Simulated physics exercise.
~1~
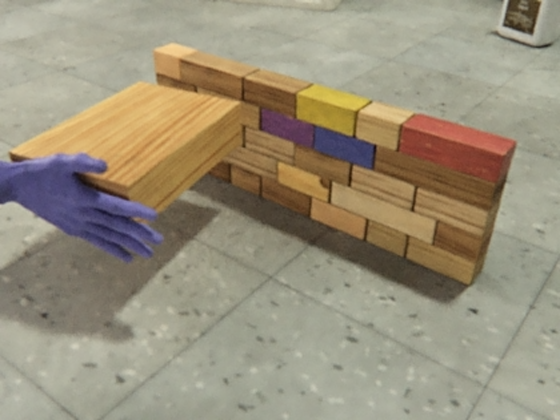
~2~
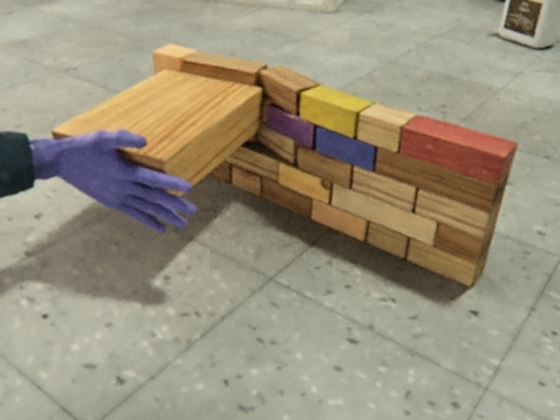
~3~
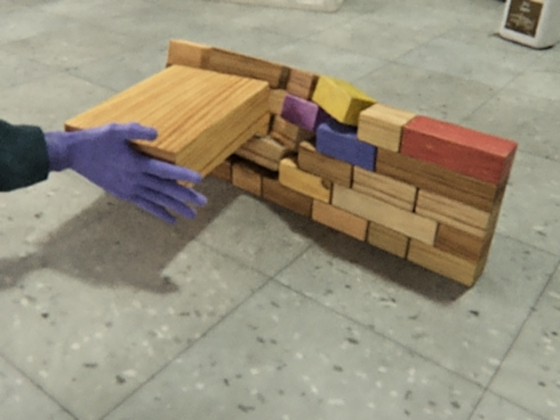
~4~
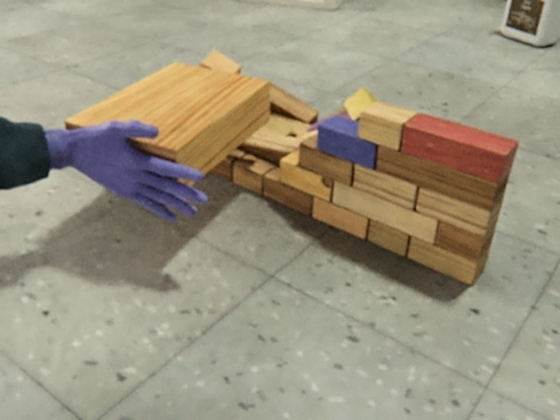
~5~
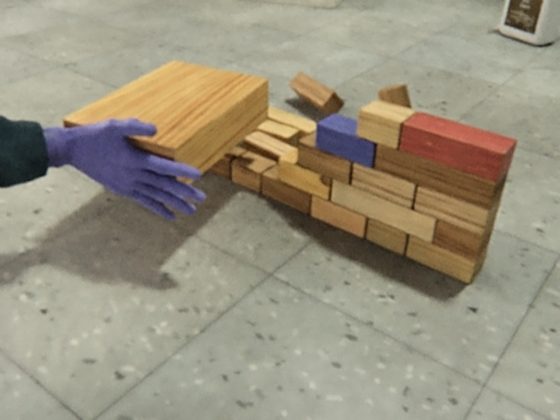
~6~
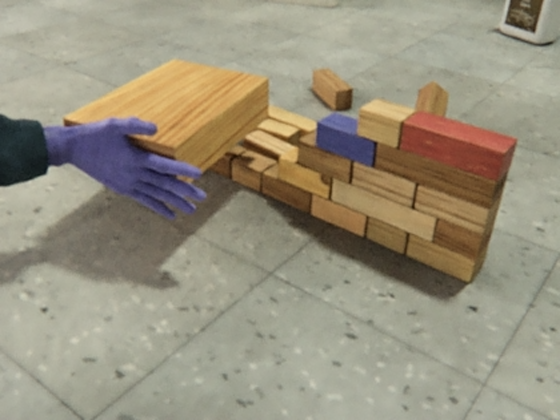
A purple-gloved hand at the left holds a long wooden block in the air beside a low wall of wooden blocks on a grey tiled floor, seen from slightly above. The wall is mostly natural wood, with purple, blue and yellow blocks near its middle and a red one at the top right. The hand pushes the long block into the wall's left part, and the blocks there shift and tilt backward. The purple and yellow blocks tip and drop behind the wall as the left part collapses. The hand stops, and the blue and red blocks remain in place on the standing right part.
